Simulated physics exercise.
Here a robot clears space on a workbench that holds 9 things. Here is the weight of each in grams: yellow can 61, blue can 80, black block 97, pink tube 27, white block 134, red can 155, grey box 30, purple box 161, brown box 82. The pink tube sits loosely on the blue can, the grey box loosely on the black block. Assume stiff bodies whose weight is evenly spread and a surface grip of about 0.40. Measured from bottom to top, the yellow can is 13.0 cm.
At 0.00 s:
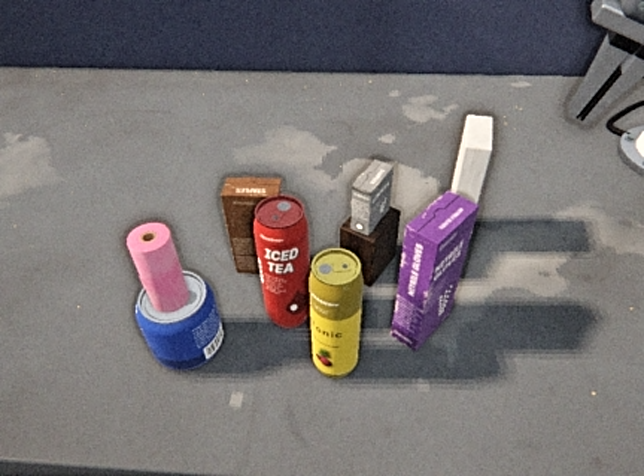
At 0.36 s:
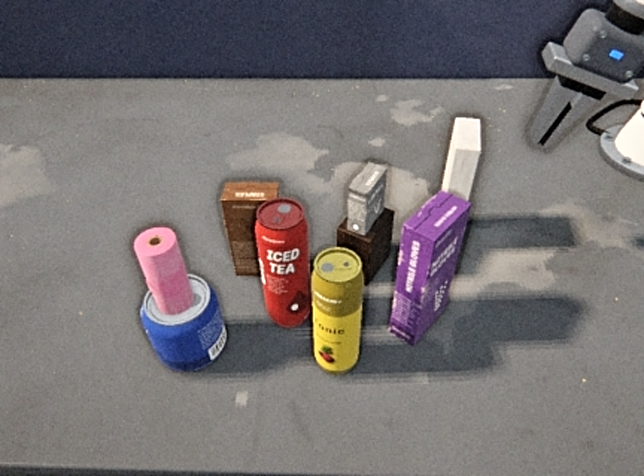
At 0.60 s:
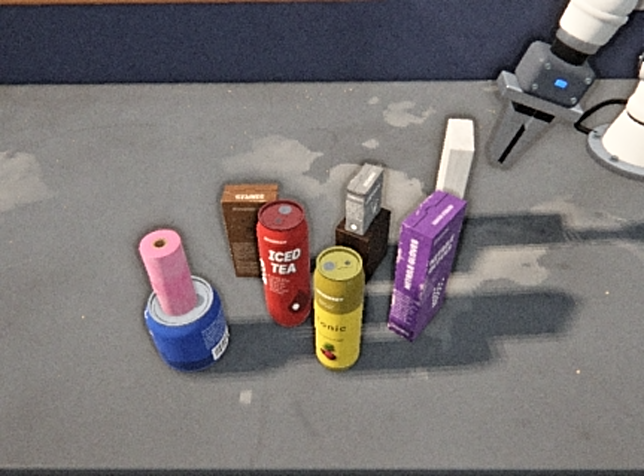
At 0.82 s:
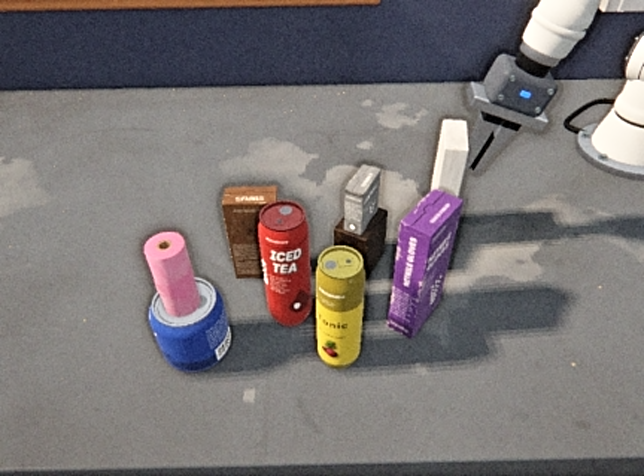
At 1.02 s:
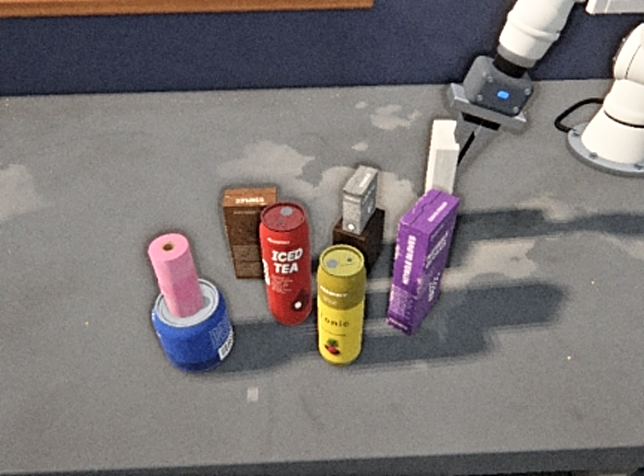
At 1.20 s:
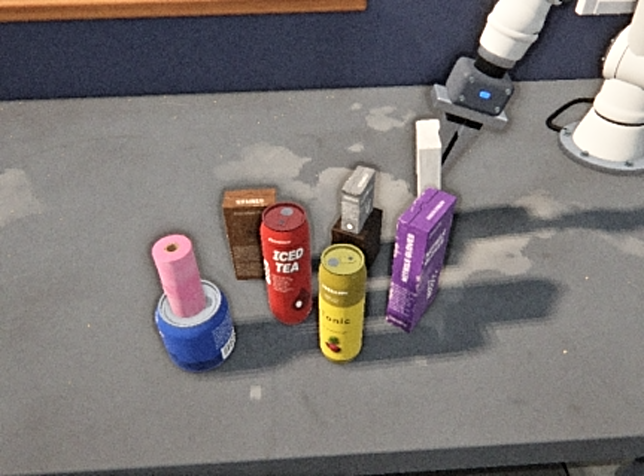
A robot arm came in from the upper right and moved left across the grey workbench to the white block behind the purple box, and the block leaned slightly left, away from the gripper.
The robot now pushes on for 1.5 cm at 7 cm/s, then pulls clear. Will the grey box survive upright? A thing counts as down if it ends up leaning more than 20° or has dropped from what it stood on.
It never leans past balance.
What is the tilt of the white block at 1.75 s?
Tilt: Around 90°.
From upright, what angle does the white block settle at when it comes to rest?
About 90°.
Around 1.45 s, off upright white block 19°.
Around 1.75 s, off upright white block 90°.
Around 2.20 s, off upright white block 90°.
At rest, past 20° or fallen, white block. Standing, purple box, black block, yellow can, red can, blue can, brown box, pink tube and grey box.
